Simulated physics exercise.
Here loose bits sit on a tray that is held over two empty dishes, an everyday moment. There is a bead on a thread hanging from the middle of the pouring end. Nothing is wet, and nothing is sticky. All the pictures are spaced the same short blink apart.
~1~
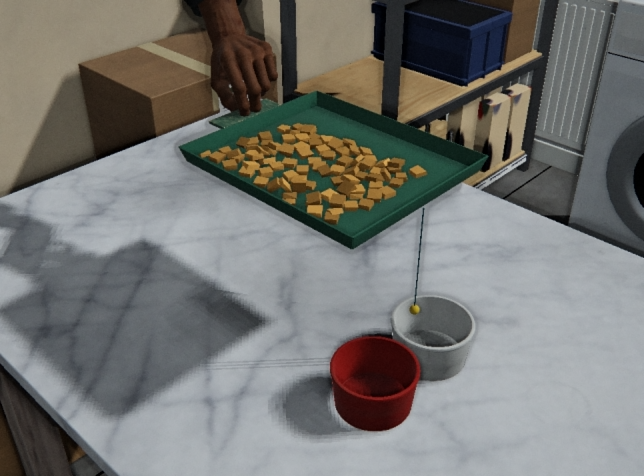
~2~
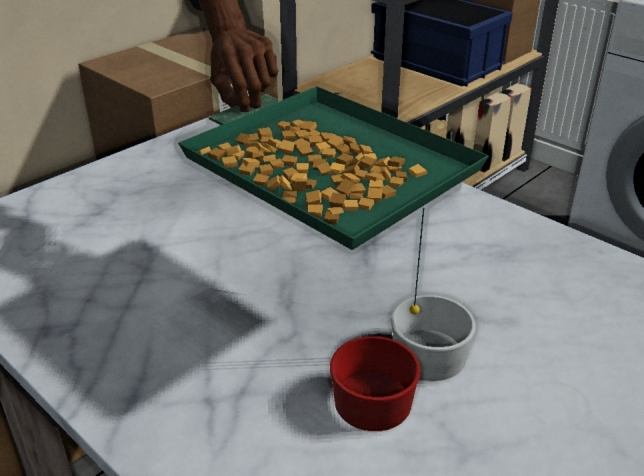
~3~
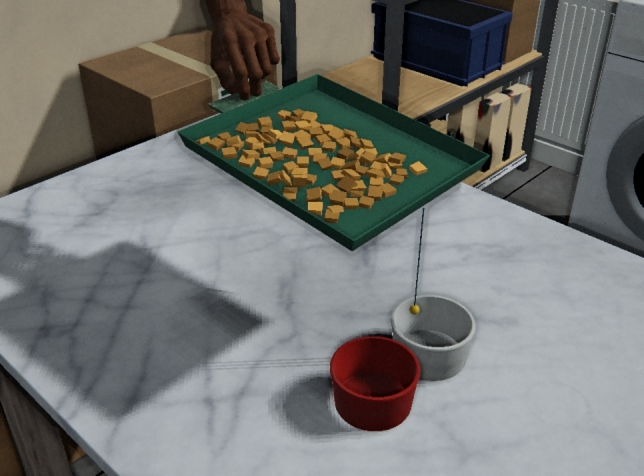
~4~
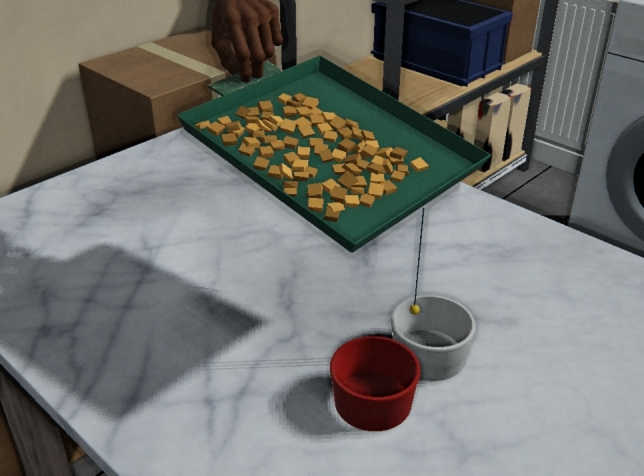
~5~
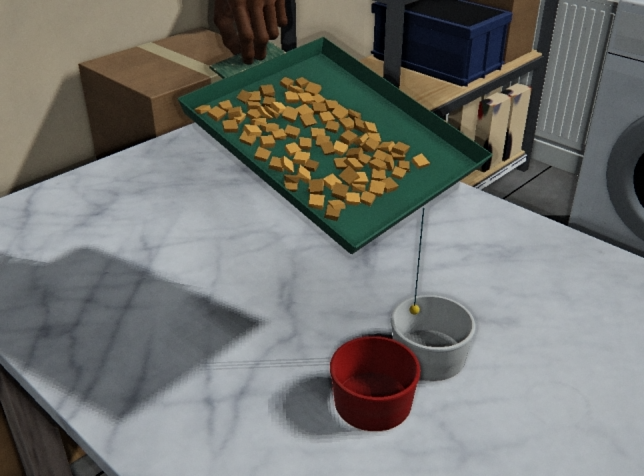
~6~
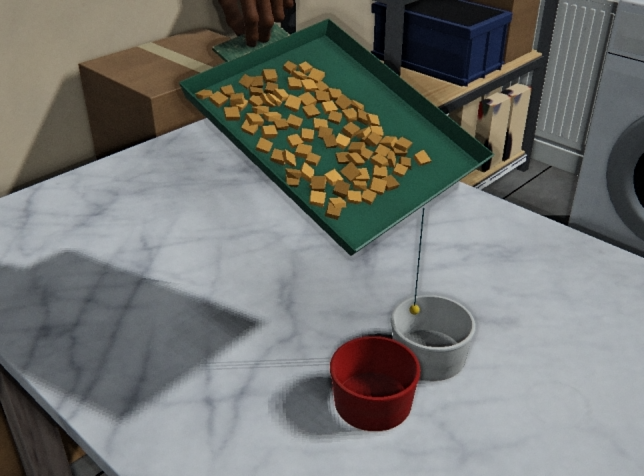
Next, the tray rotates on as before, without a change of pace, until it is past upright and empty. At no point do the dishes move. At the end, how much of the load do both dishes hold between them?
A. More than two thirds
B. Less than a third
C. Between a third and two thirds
C.
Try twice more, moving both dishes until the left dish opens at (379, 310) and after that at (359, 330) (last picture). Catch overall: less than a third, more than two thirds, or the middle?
Two tries, in turn: Below one third and under a third.
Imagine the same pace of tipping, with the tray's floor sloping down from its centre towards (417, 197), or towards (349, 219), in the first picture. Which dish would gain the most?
Try one: Right-side dish; try two: Left-side dish.
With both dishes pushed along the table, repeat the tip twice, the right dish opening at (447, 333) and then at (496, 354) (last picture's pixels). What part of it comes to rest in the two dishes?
Trial 1 around 80 percent, trial 2 around 20 percent.
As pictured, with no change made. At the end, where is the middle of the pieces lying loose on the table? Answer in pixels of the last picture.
It centres at roughly (461, 430).
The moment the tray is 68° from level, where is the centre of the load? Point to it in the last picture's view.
The centre of the load shows up near (386, 202) in the last view.
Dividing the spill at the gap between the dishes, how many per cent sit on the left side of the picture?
It works out at some 10 percent.
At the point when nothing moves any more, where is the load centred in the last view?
(401, 403).
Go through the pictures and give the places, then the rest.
Corners of the pouring end (353, 233) and (481, 156), level; middle of the load (319, 166), cereal squares; left dish (407, 403); right dish (464, 354); bead on its thread (414, 310), in the first frame.
Corners of the pouring end (353, 233) and (481, 156), level; middle of the load (319, 164), in the second frame.
Corners of the pouring end (354, 235) and (482, 155), tipped barely, lowest at the left corner; middle of the load (320, 159), in the third frame.
Corners of the pouring end (354, 238) and (484, 154), tipped a little, lowest at the left corner; middle of the load (321, 150), in the fourth frame.
Corners of the pouring end (355, 241) and (485, 154), tipped clearly, lowest at the left corner; middle of the load (323, 141), in the fifth frame.
Corners of the pouring end (356, 244) and (487, 153), tipped clearly, lowest at the left corner; middle of the load (325, 133); left dish (407, 403); right dish (464, 354), in the sixth frame.
Just after the last frame, tray tipped steeply; almost all on the tray; just a few in the air.
A moment on, tray tipped past a quarter turn; about a tenth on the tray; roughly a quarter in the left dish; about a tenth in the right dish; roughly a third outside both; roughly a third in the air.
Further on, tray tipped past a quarter turn; roughly half in the left dish; about a tenth in the right dish; roughly half outside both; just a few in the air.
When it is over, tray tipped past a quarter turn; roughly half in the left dish; about a tenth in the right dish; roughly half outside both; just a few in the air.
